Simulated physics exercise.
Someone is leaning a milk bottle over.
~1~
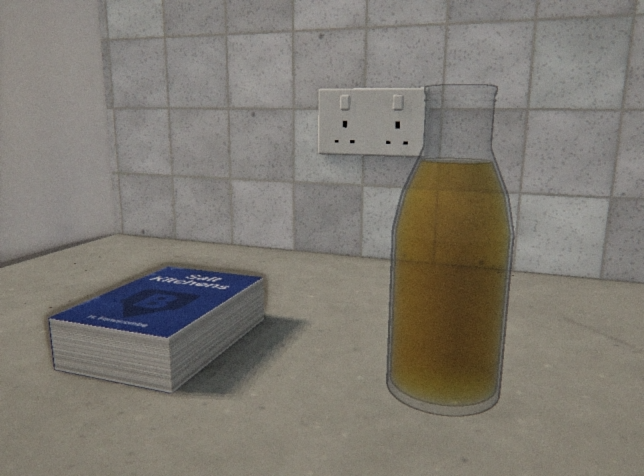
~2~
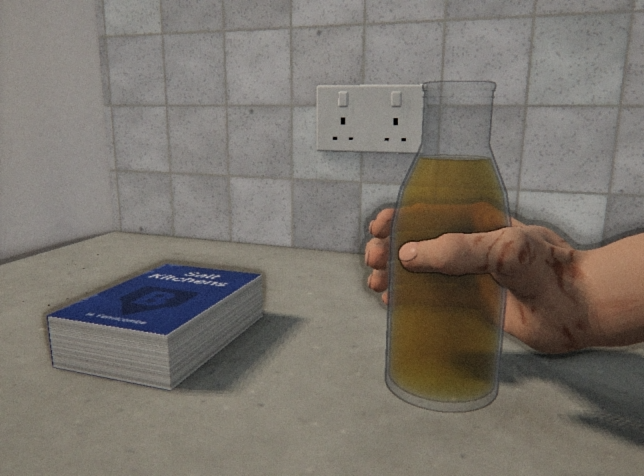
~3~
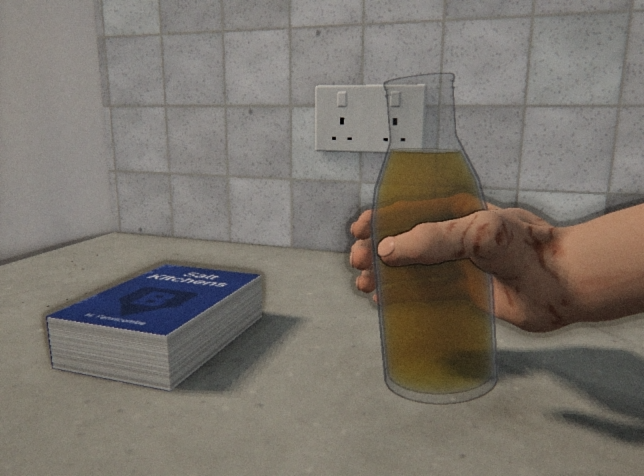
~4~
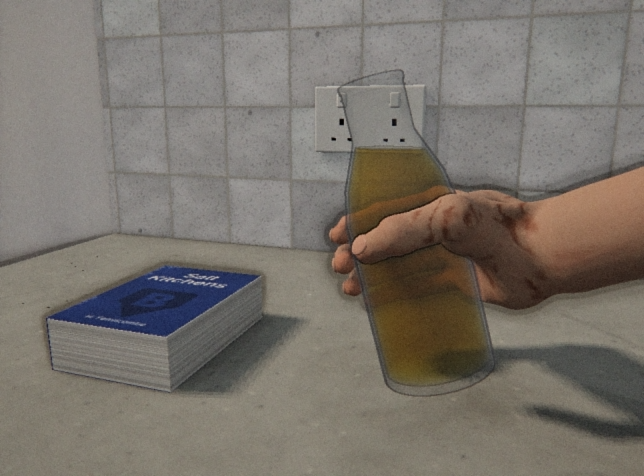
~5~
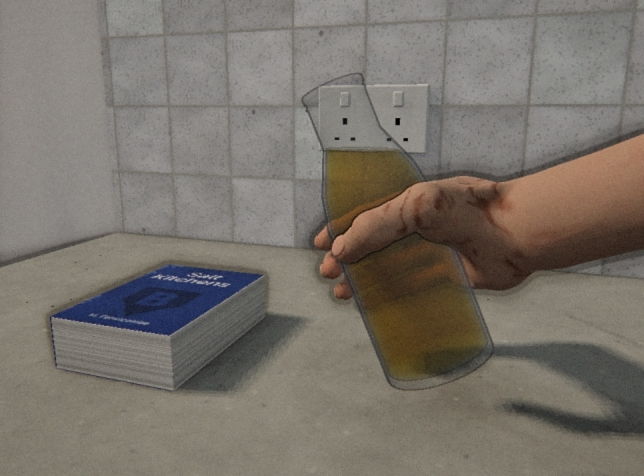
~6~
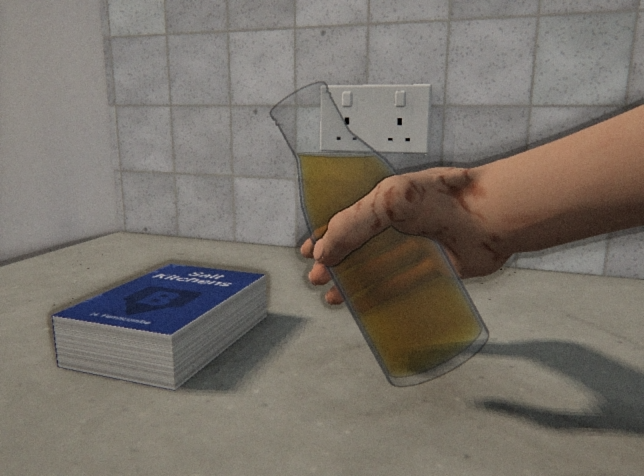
A hand reached in from the right, gripped a glass bottle of yellowish-brown liquid on a countertop, and steadily leaned it left on its base, its top moving towards a thick blue book.
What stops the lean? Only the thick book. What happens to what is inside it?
The liquid will escape at that angle.
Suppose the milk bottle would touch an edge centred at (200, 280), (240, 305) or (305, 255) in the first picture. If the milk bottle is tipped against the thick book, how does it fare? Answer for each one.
Overflow, overflow, no loss.
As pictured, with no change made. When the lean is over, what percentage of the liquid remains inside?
Near 80 in a hundred.
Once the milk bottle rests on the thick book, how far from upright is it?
I'd put the lean at around 75 degrees.
Next, the milk bottle leans by about 50°; its rim is dry.
After that, the milk bottle leans by about 70°; it has slopped over; nearly all of the apple juice is inside.
Finally, the milk bottle leans by about 75°, against the thick book; it has slopped over; about three quarters of the apple juice is inside.
